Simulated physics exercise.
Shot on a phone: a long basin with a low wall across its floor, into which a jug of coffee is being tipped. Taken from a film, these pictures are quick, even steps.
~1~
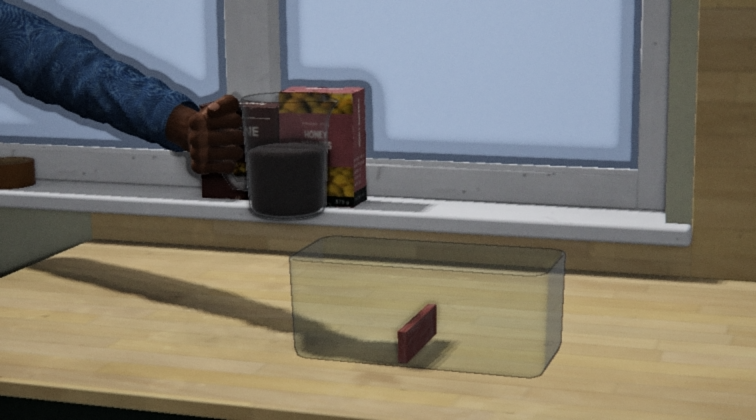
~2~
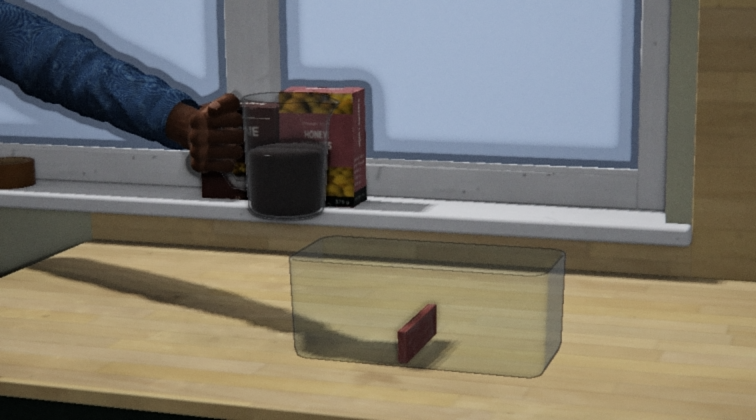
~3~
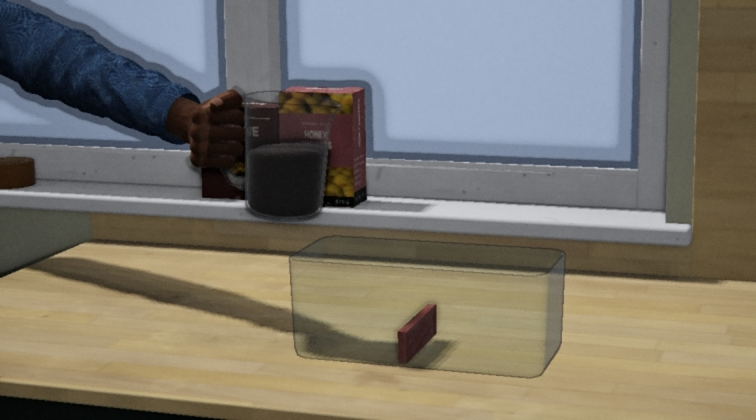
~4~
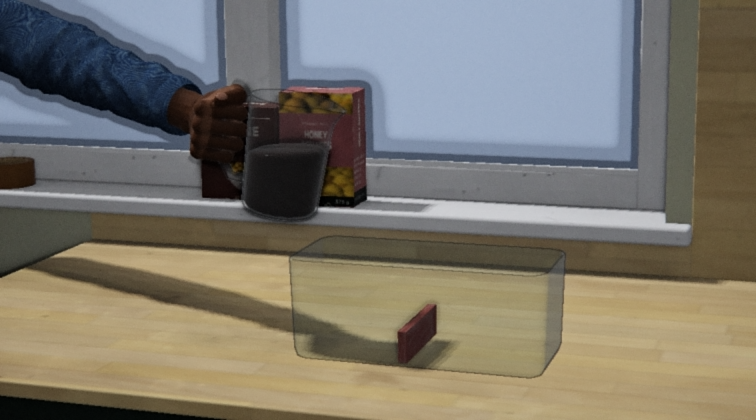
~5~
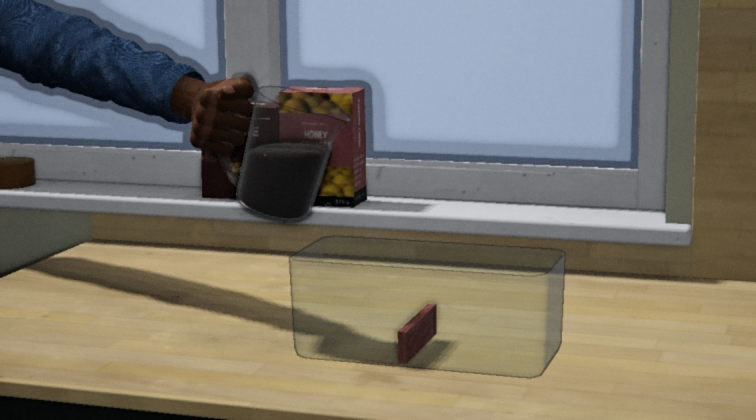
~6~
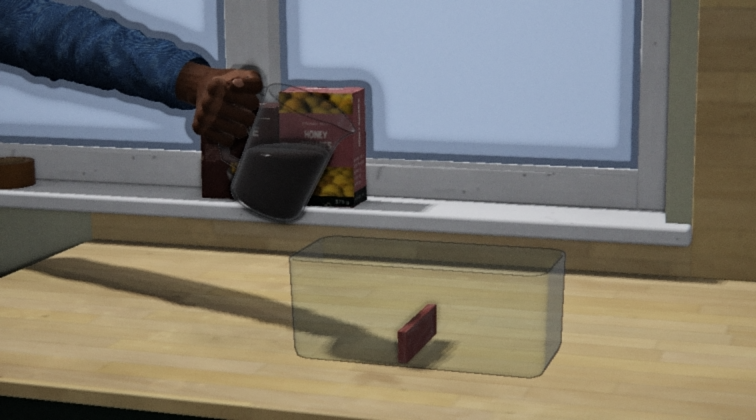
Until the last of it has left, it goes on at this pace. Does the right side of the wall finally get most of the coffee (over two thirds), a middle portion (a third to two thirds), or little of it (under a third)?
It gets little of it.
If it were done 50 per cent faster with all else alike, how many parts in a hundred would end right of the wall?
Around 10 in a hundred.
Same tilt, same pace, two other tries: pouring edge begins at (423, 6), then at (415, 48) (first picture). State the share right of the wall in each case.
Try one: 80 %; try two: 80 %.
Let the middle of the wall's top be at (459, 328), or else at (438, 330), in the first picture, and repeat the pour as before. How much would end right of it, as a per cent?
I'd expect near 10 percent the first time and near 15 percent the next.
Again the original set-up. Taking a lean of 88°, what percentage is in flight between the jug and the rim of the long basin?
It's close to 15 per cent.
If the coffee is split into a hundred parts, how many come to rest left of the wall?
About 90 per cent.
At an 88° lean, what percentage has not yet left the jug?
Roughly 85 %.
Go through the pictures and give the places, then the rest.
In the first frame, tilt 0°; pouring edge (338, 101); surface from (253, 147) to (324, 151); the long basin's rim runs from (306, 249) to (556, 265); the wall's top is at (418, 319).
In the second frame, tilt 1°; pouring edge (339, 102); surface from (253, 148) to (324, 151).
In the third frame, tilt 4°; pouring edge (342, 105); surface from (253, 149) to (324, 151).
In the fourth frame, tilt 10°; pouring edge (346, 111); surface from (253, 149) to (325, 150).
In the fifth frame, tilt 17°; pouring edge (351, 120); surface from (253, 149) to (326, 152).
In the sixth frame, tilt 26°; pouring edge (356, 131); surface from (250, 150) to (328, 153).
A moment on, the jug is tipped on its side and 84 per cent is still to pour, 3 is left of the wall and 0 right of it.
Next, the jug is tipped right over and 14 per cent is still to pour, 75 is left of the wall and 1 right of it.
Then the jug is tipped right over and 0 per cent is still to pour, 91 is left of the wall and 6 right of it.
Later the jug is tipped right over and 0 per cent is still to pour, 90 is left of the wall and 7 right of it.
At rest 90 per cent lies left of the wall, 7 right of it and 3 outside.
